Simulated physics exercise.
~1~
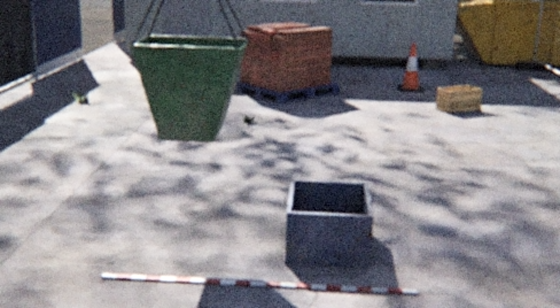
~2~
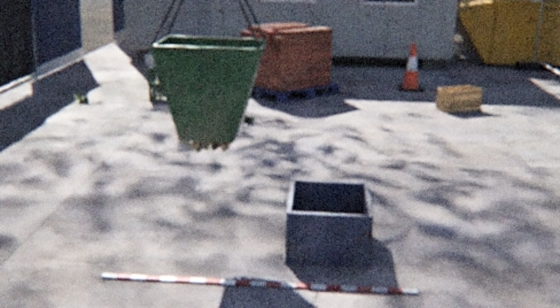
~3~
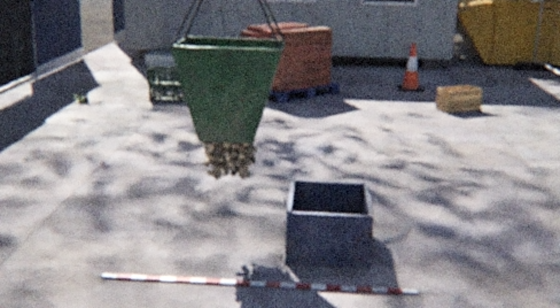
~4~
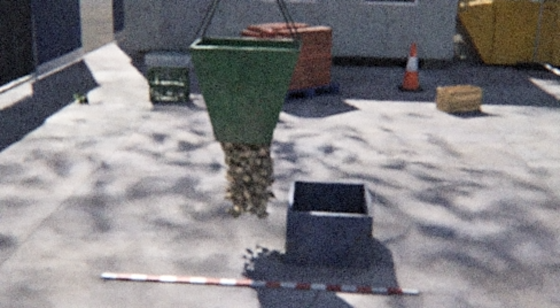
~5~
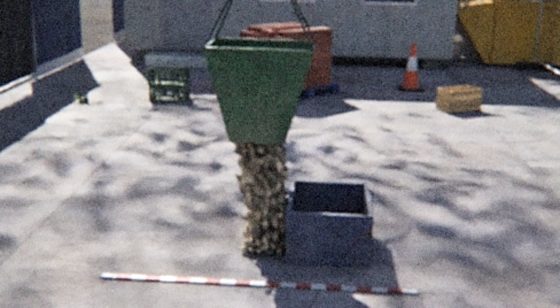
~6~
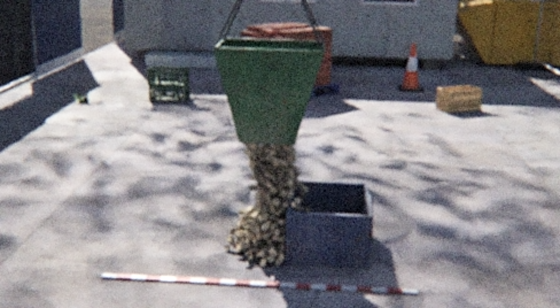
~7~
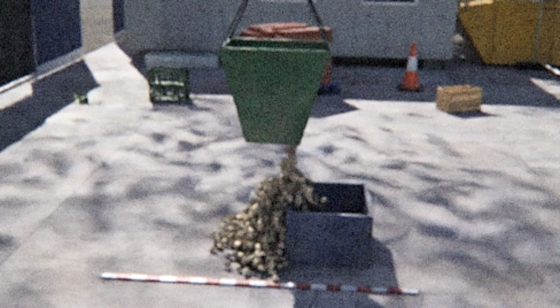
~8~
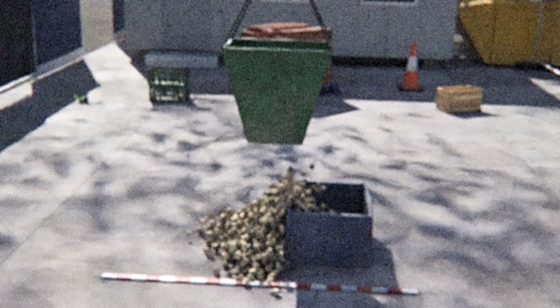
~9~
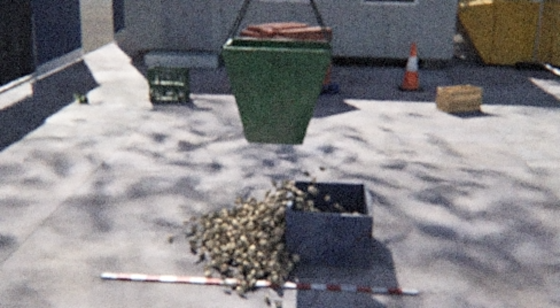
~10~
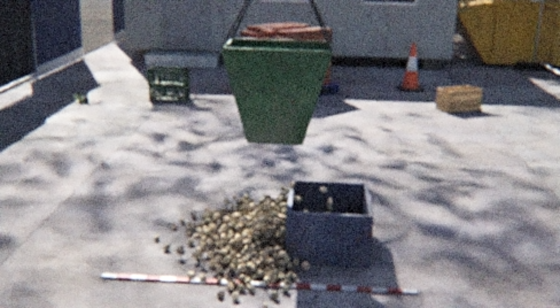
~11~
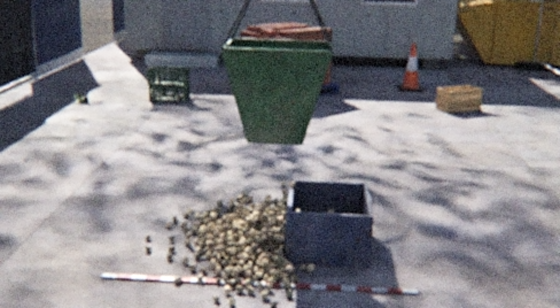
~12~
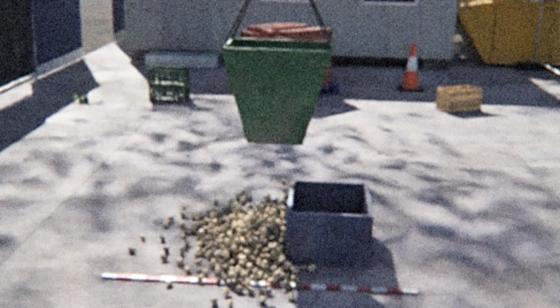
Green skip gliding right and releasing stones that pour down beside a grey bin, most spreading in a heap to its left.
